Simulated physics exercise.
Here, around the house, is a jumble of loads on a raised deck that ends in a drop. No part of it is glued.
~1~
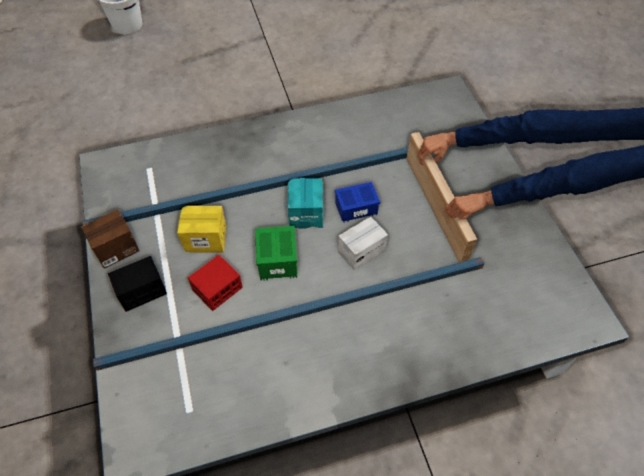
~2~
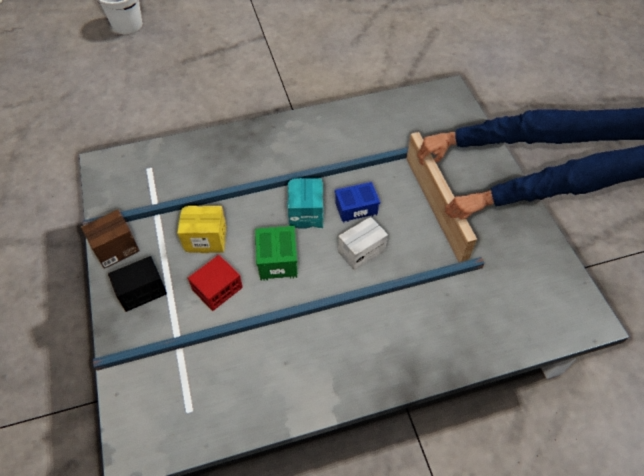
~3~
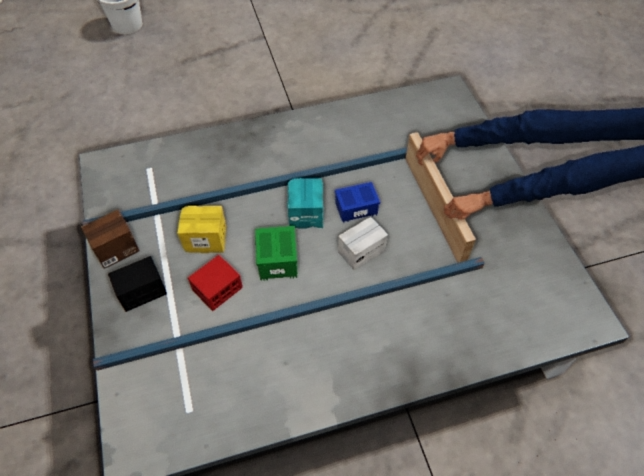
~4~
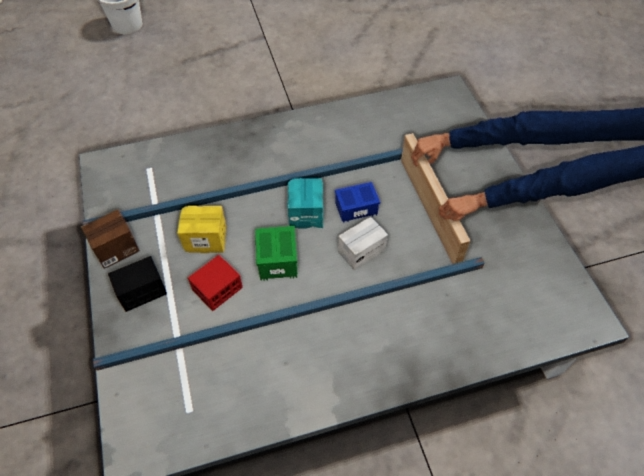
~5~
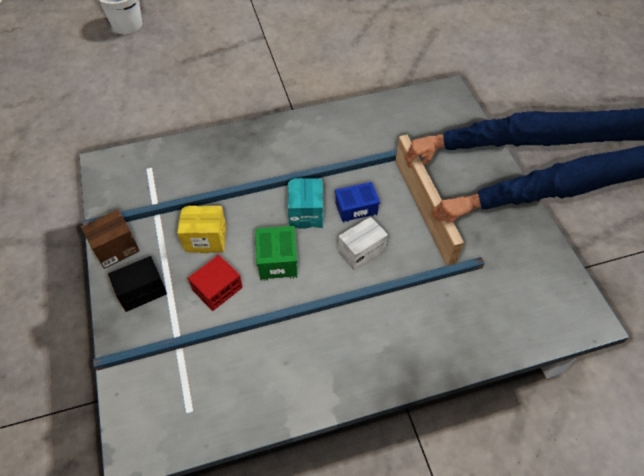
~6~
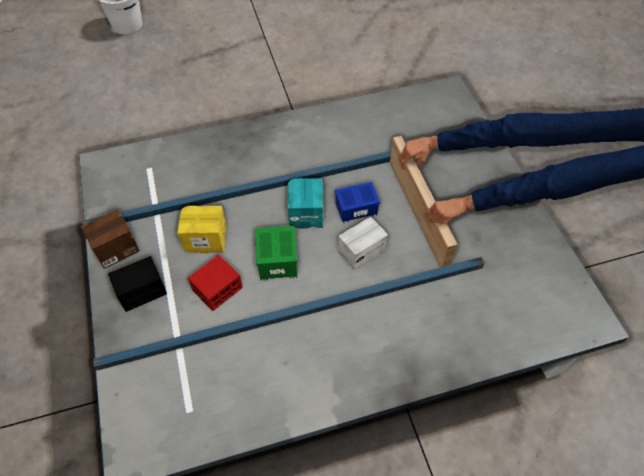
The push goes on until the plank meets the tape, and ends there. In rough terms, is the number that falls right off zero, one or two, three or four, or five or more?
It is three or four.
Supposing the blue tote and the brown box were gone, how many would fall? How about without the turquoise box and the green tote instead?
First 2, then 2.
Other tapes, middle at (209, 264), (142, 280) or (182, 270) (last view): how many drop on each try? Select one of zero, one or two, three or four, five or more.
Well, in the order given, it's one or two, five or more and 3 or 4.
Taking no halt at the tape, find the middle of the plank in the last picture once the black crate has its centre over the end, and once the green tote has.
Its middle is around (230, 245) and around (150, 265).
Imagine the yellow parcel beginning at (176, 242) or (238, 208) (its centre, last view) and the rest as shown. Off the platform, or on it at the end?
It topples off, then topples off.
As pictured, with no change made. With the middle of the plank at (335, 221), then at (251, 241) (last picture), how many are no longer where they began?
The number moved is 3 and then 8.
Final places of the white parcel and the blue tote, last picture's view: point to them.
About (146, 291), and the other about (141, 255).
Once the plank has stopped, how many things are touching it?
2.
Soon after, none off yet; brown box at rest near (111, 239); black crate at rest near (138, 284); yellow parcel at rest near (203, 230).
In the end, the number that fall off is three or four; gone, red crate, yellow parcel, black crate and brown box.
